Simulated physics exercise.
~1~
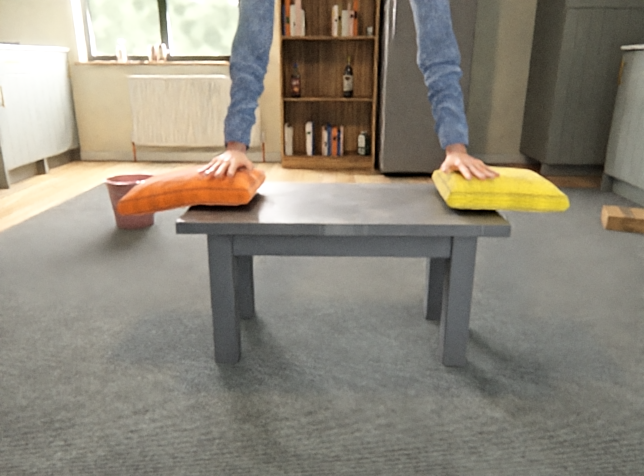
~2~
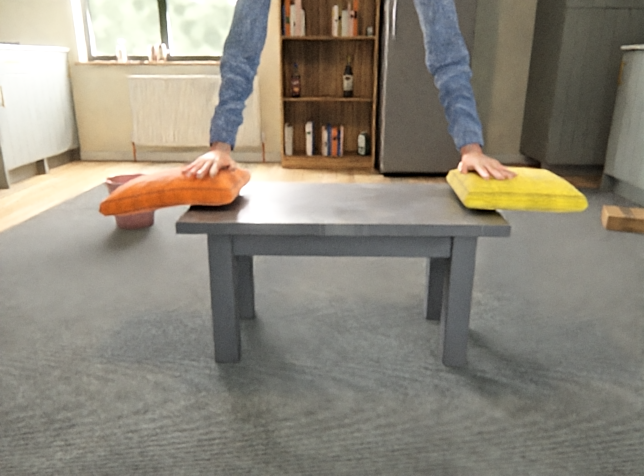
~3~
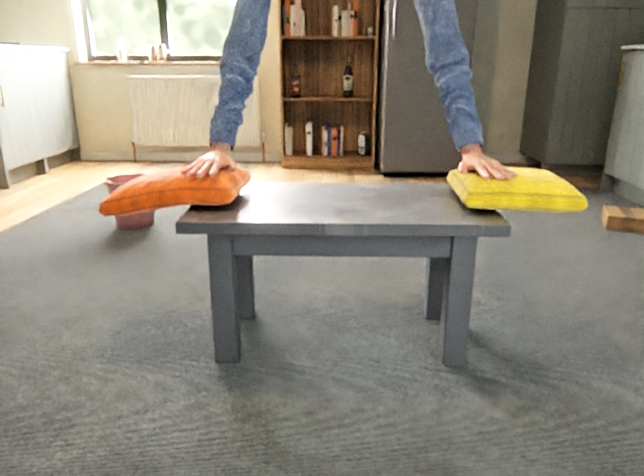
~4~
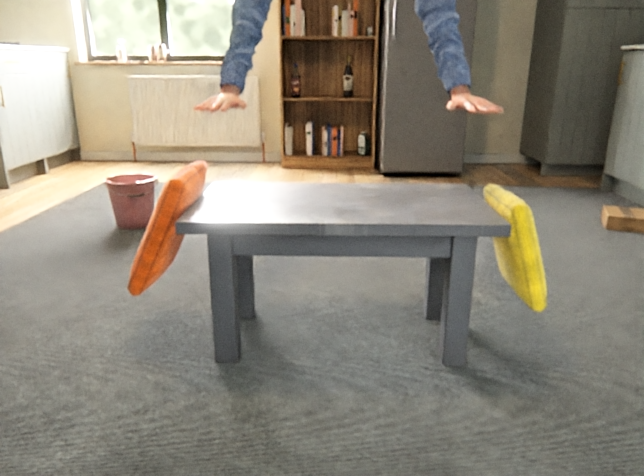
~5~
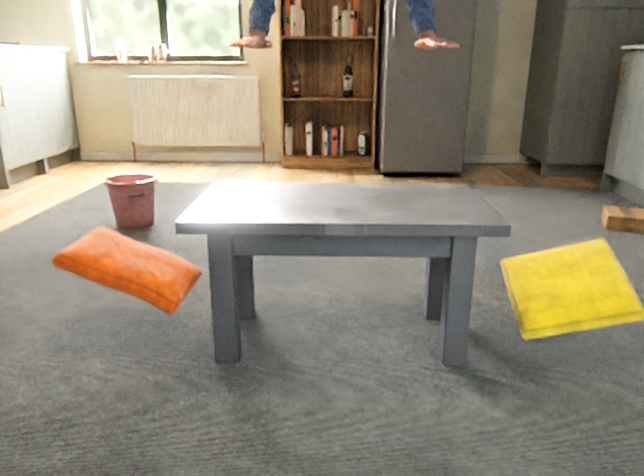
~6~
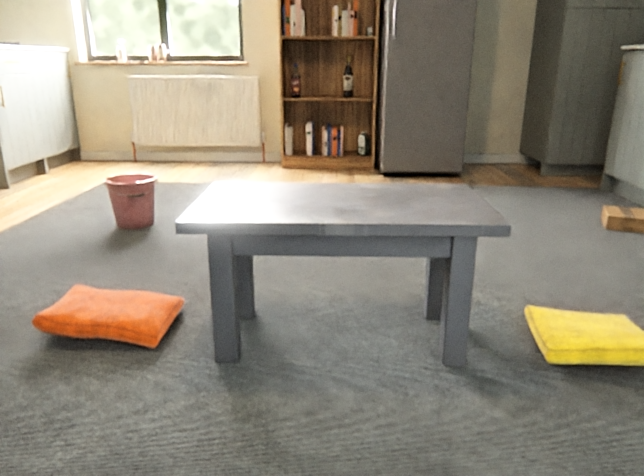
An orange pillow on the left and a yellow cushion on the right rest at opposite ends of a grey side table, each under a hand of a person in blue sleeves. The level view faces a room with grey carpet, a reddish bucket, a window, and a wooden bookcase behind. The hands push the two farther apart until they jut well past the ends, then hold them still. The hands lift away, and both tip over the edges. They drop outward through the air as the hands withdraw, and finally lie on the carpet on either side of the bare table.
